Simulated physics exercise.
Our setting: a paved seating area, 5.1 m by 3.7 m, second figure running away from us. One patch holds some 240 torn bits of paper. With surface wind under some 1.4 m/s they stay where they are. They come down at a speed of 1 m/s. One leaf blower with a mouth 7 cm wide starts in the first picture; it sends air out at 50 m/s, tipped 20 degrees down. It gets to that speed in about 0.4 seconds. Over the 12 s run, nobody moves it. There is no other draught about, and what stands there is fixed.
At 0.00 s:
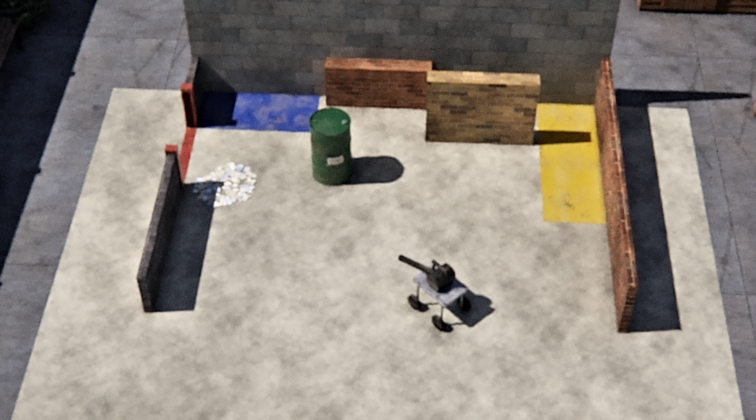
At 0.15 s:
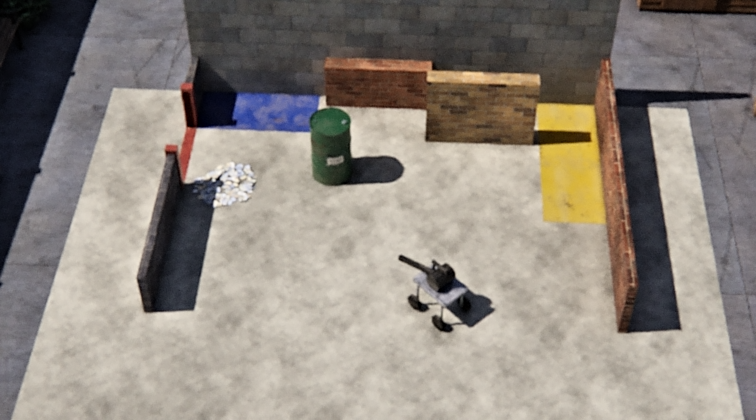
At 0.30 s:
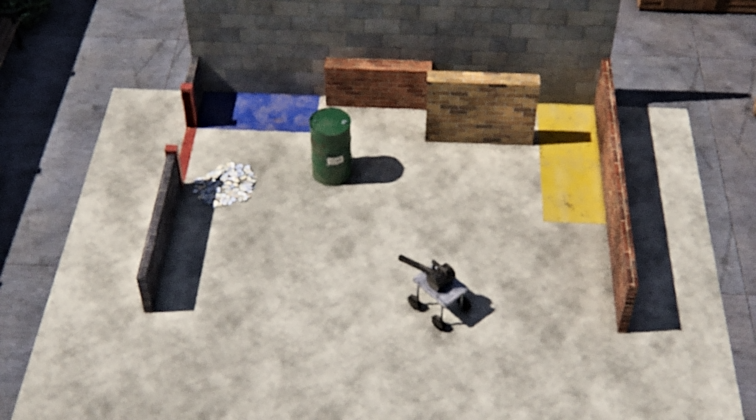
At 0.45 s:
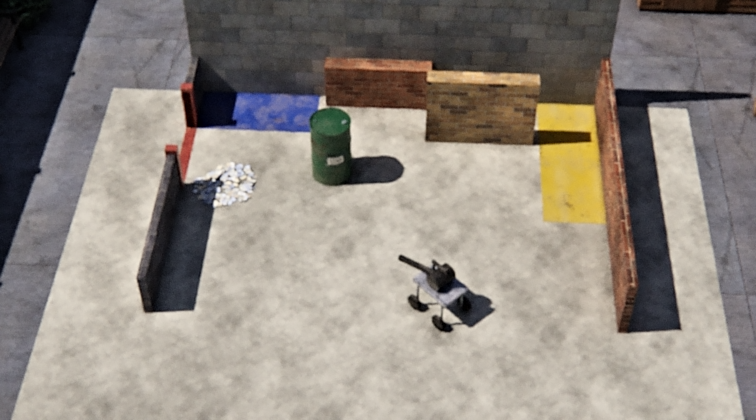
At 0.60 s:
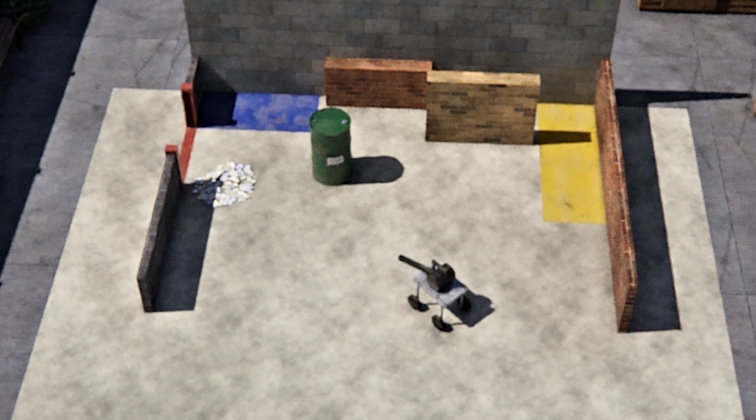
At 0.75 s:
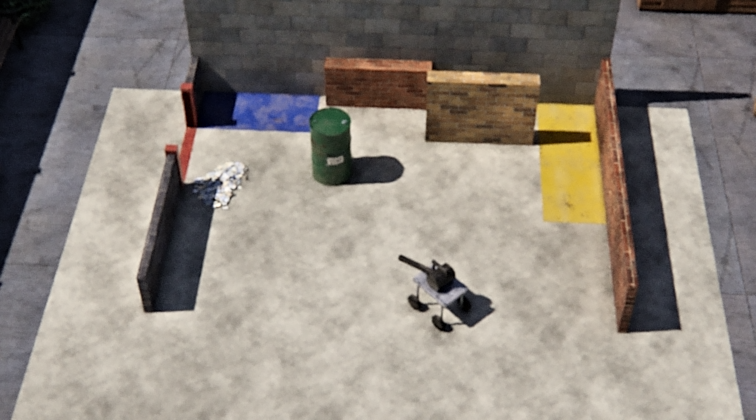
A patch of white paper scraps lay still on the pale paving near a green barrel while a small blower stood unmoving, until some of the scraps shifted slightly at the very end.
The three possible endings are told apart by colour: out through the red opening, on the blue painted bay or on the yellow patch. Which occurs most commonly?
The red ending.
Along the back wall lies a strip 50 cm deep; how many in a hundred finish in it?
Roughly 0 in a hundred.
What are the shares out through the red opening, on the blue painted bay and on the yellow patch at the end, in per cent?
I'd put it at around 100 % for red, 0 % for blue and 0 % for yellow.
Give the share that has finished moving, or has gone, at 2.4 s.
Estimated share: Close to 70 per cent.
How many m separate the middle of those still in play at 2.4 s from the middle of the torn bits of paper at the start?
Centre shift: Near 1.0 m.
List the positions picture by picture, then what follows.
The middle of the torn bits of paper is near (227, 184), none has stirred yet and the mouth of the leaf blower is at (400, 258), in the first picture.
The middle of the torn bits of paper is near (227, 183), none has stirred yet, the yellow patch is centred on (570, 161), the red opening is centred on (189, 155) and the blue painted bay is centred on (259, 112), in the second picture.
The middle of the torn bits of paper is near (227, 183), none has stirred yet, the top of a barrel is at (330, 121) and the top of a low wall is at (378, 64), in the third picture.
The middle of the torn bits of paper is near (227, 183) and none has stirred yet, in the fourth picture.
The middle of the torn bits of paper is near (227, 183) and none has stirred yet, in the fifth picture.
The middle of the torn bits of paper is near (223, 181), the farthest in sight from the leaf blower is at (199, 179) and about 25 % have left their places, in the sixth picture.
After 2.4 s the count stands so, 0 % are on the yellow patch, 94 % out through the red opening and 0 % on the blue painted bay; the middle of those still in play is near (154, 167).
After 3.8 s the count stands so, 0 % are on the yellow patch, 99 % out through the red opening and 0 % on the blue painted bay.
After 6.6 s the count stands so, 0 % are on the yellow patch, 99 % out through the red opening and 0 % on the blue painted bay.
After 12.0 s, at the end, 0 % are on the yellow patch, 100 % out through the red opening and 0 % on the blue painted bay.
